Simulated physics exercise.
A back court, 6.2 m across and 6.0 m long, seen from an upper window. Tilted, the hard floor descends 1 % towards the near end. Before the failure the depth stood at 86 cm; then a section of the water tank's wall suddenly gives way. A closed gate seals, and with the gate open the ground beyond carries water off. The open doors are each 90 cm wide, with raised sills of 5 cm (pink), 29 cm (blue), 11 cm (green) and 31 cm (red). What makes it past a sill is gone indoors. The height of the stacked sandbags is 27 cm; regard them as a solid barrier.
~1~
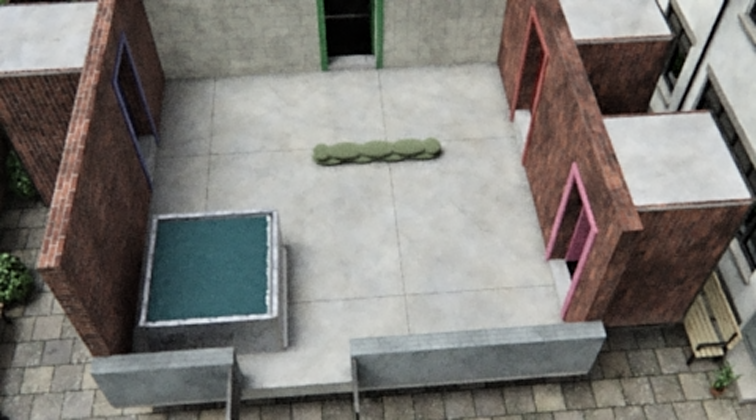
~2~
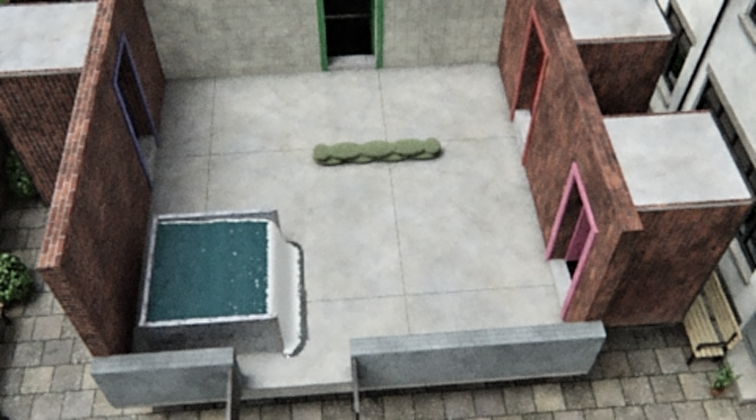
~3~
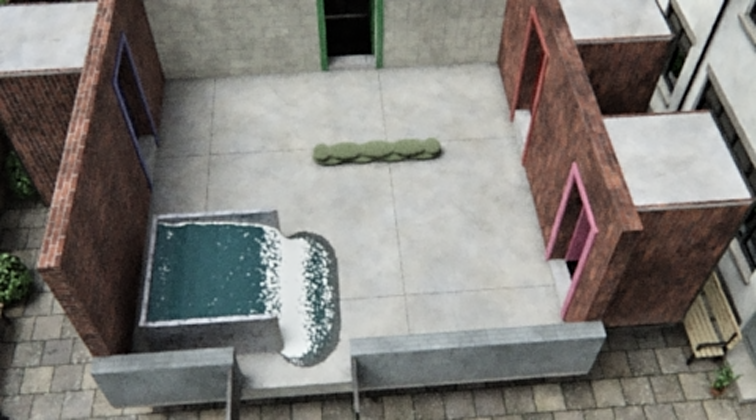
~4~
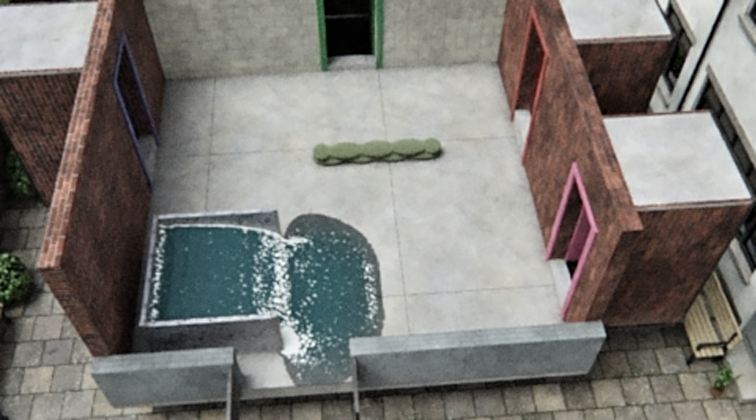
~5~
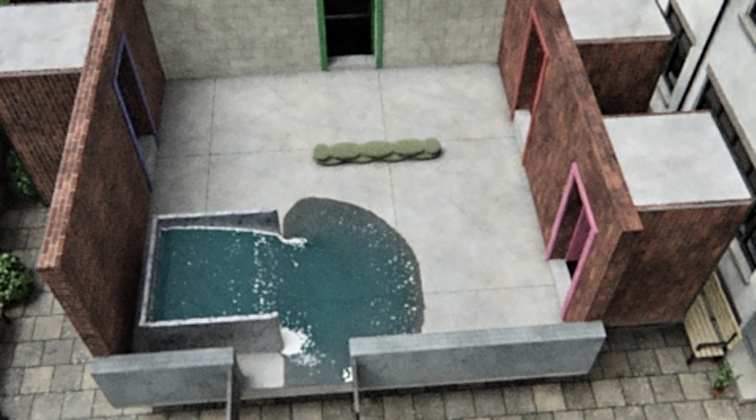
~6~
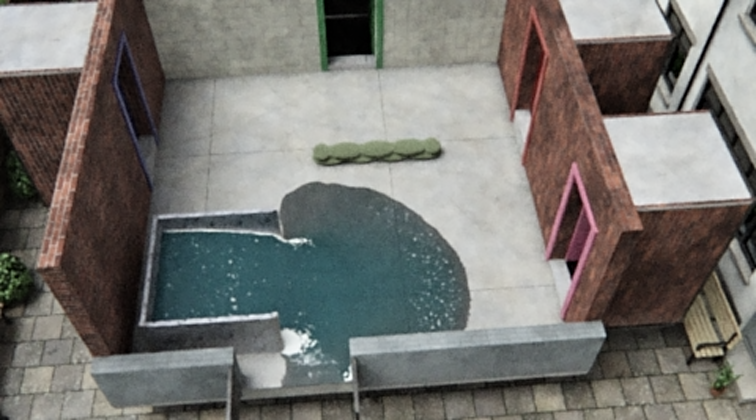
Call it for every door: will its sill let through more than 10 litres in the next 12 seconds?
Pink door - it will, blue door - it will not, green door - it will not, red door - it will not.
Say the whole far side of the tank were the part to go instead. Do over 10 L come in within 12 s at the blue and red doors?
The blue door comes out less than that and the red door less than that.
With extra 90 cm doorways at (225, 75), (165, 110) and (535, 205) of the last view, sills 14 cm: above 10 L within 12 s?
In that order: Below, under, above.
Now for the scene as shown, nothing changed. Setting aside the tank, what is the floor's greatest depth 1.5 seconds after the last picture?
About 46 cm.
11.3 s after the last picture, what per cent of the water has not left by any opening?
66 %.
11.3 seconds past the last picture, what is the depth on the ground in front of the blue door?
7.0 cm.
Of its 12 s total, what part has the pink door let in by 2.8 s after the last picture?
That works out near 75%.
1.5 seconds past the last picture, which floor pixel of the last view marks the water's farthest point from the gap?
(507, 104).
Then, 0.7 s after the last picture water covers 40 % of the floor and is deepest (50 cm) near (571, 349); pink door 11 cm at the sill, 44 L in, blue door not reached, green door not reached, red door not reached.
Then, 1.5 s after the last picture water covers 45 % of the floor and is deepest (46 cm) near (571, 349); pink door 36 cm at the sill, 198 L in, blue door not reached, green door not reached, red door 21 cm at the sill, 0 L in.
Then, 2.8 s after the last picture water covers 50 % of the floor and is deepest (22 cm) near (500, 319); pink door 21 cm at the sill, 426 L in, blue door not reached, green door not reached, red door 13 cm at the sill, 0 L in.
Then, 6.3 s after the last picture water covers 90 % of the floor and is deepest (10 cm) near (491, 119); pink door 8 cm at the sill, 553 L in, blue door not reached, green door 5 cm at the sill, 0 L in, red door 6 cm at the sill, 0 L in.
Then, 11.3 s after the last picture water covers 95 % of the floor and is deepest (10 cm) near (128, 381); pink door 5 cm at the sill, 565 L in, blue door 7 cm at the sill, 0 L in, green door 2 cm at the sill, 0 L in, red door 4 cm at the sill, 0 L in.
